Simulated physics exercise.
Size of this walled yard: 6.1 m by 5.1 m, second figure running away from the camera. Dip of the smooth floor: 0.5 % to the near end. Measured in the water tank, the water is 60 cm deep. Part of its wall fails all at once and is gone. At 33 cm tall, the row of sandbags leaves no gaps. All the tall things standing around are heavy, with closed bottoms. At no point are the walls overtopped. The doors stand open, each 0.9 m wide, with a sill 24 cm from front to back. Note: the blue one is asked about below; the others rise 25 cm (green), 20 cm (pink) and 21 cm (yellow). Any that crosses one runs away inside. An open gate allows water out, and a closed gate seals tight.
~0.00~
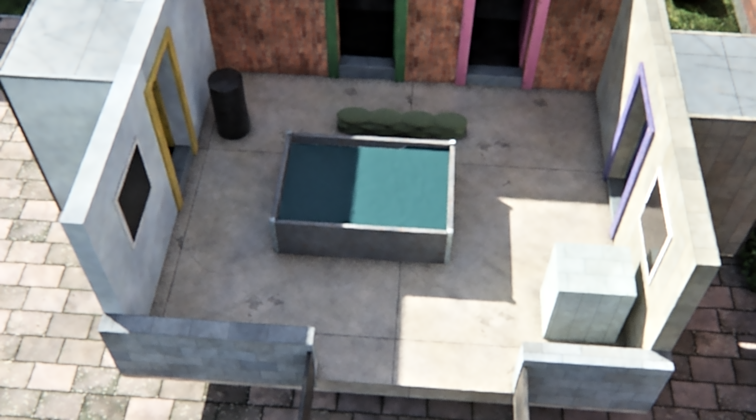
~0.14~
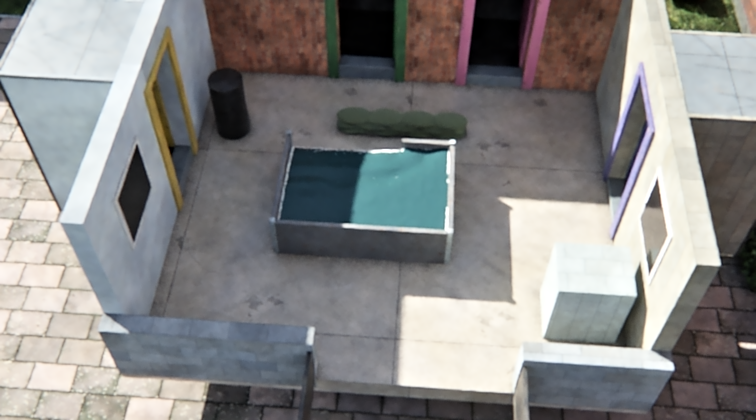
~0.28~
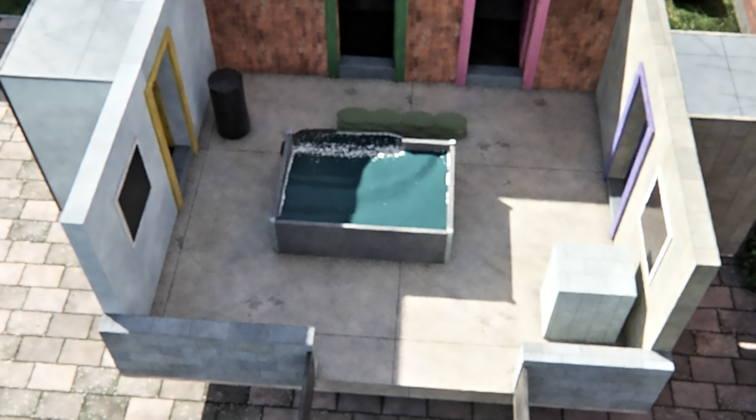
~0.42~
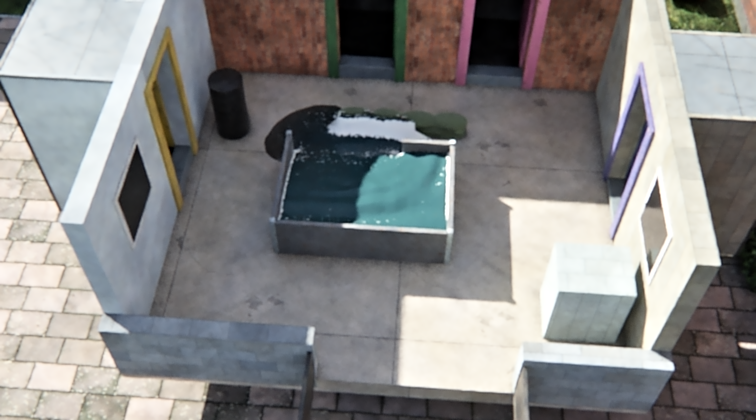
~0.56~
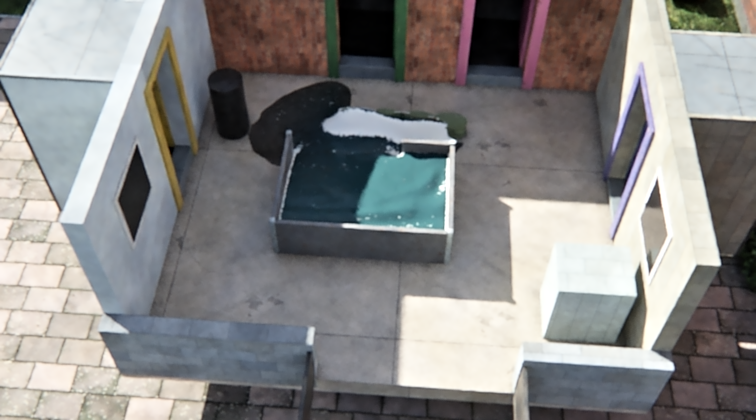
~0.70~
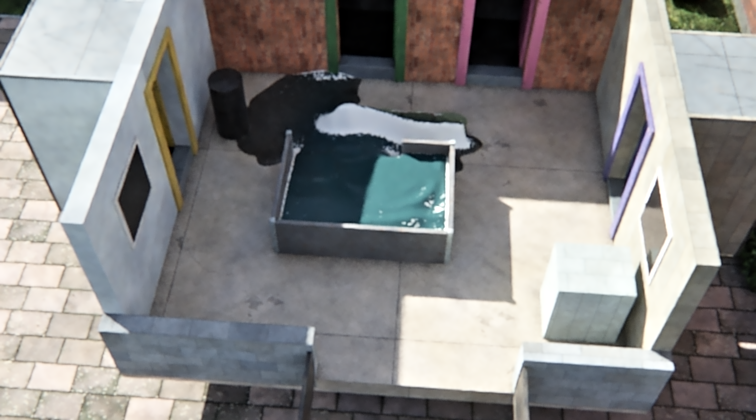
At first, dark green water lies still in a rectangular tank inside a walled yard. Then the tank's far wall is gone and water pours out through the gap, churning white. It spreads across the floor behind the tank, around the low green row and toward the back wall, reaching farthest on the left.
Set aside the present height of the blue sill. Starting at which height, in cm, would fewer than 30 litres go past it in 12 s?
Starting at roughly 9.5 cm.
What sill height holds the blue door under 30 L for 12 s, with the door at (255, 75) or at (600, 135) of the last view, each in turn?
Roughly 24 cm, then roughly 8.5 cm.
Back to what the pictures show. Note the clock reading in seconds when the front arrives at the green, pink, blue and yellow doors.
Green = 0.8 s, pink = 2.0 s, blue = 1.6 s, yellow = 2.0 s.
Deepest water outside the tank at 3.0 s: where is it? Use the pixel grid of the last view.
Near pixel (207, 112).
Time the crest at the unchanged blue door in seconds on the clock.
Around 2.2 s, give or take.
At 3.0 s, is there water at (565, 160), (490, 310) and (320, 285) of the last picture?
Status: Submerged / clear / clear.
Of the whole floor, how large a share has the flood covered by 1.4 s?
Around 30 per cent of the floor.
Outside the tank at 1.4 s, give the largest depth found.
Around 44 centimetres.
After 1.4 s water covers 30 % of the floor, deepest (44 cm) near (218, 72); it has not reached the blue door.
After 3.0 s water covers 60 % of the floor, deepest (28 cm) near (207, 112); 14 cm at the blue door, 18 litres in over its 9 cm sill.
After 12.0 s water covers 95 % of the floor, deepest (10 cm) near (141, 349); 7 cm at the blue door, 32 litres in over its 9 cm sill.
At the blue door as built, the water arrived by 1.7 s and peaked near 16 cm at 2.2 s.
Run again over the same 12 s with other heights there, 46 litres in over 8 cm, 15 litres over 11 cm. The limit of 30 litres is kept from about 9.5 cm up.
